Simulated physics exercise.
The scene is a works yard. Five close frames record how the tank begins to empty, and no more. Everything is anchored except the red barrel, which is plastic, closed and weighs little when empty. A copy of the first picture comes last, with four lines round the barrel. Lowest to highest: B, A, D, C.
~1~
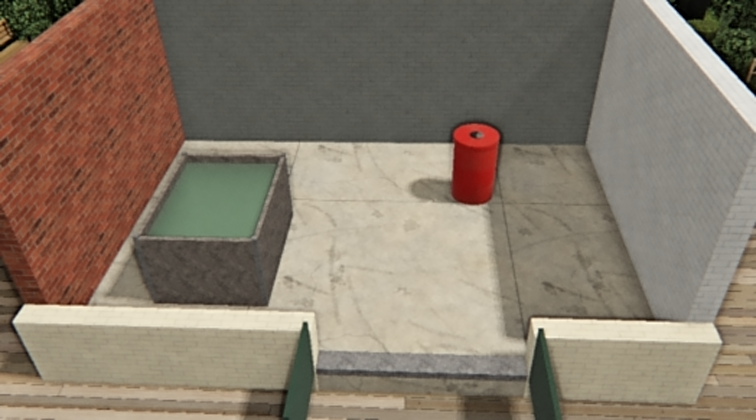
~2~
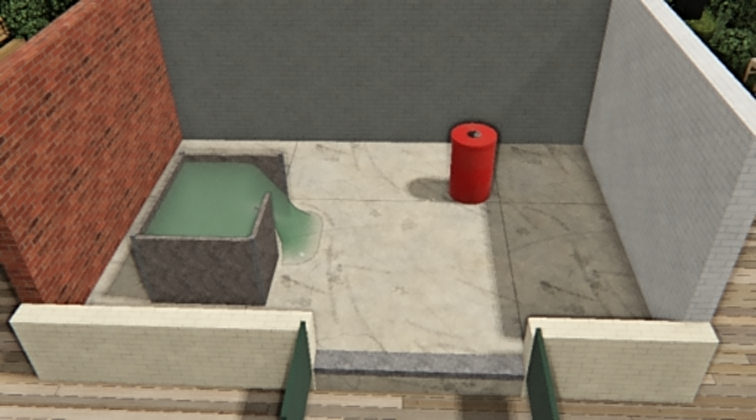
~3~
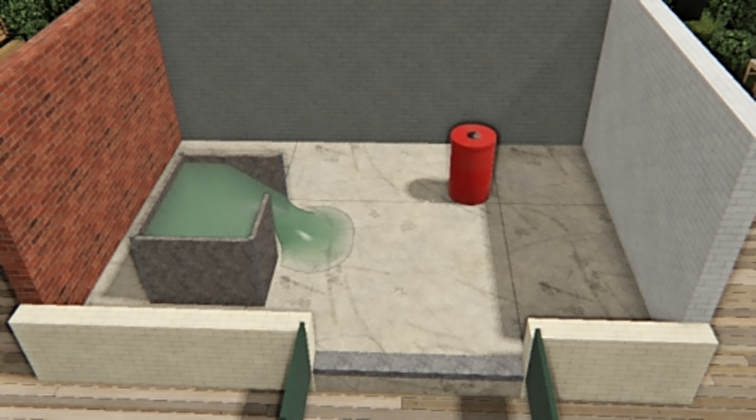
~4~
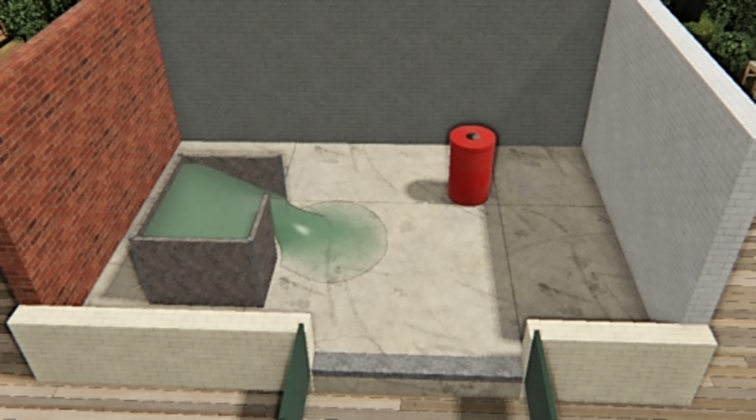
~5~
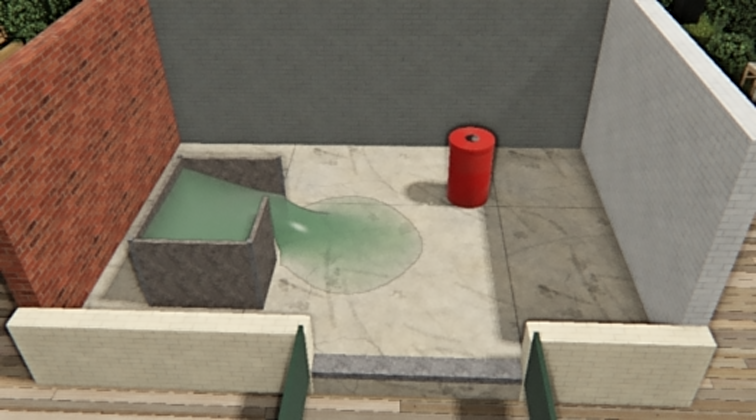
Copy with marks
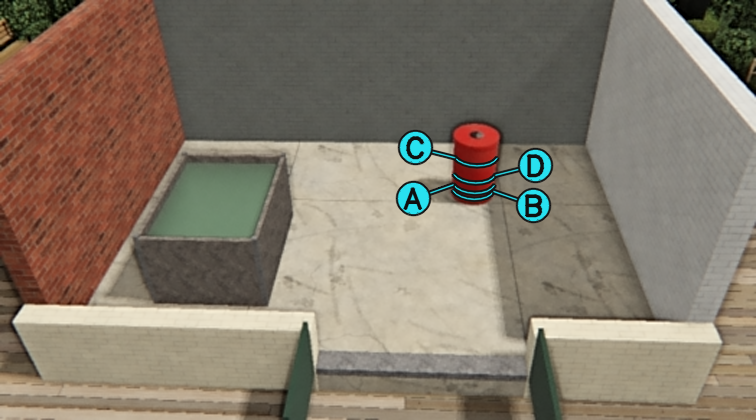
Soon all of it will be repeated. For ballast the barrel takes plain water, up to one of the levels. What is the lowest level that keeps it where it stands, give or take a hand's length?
Mark D.
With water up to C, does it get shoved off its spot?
No, not at all.
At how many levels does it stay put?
Two of them.
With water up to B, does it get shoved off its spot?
Yes, it does.
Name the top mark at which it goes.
Mark A.
On the marked copy, A at (474, 193); B at (474, 199); C at (476, 165); D at (475, 183); from the bottom up B, A, D, C.
With A, it is pushed about its own width away.
With B, it is pushed about twice its own width away.
With C, it does not move.
With D, it shifts by a finger or two and stays.
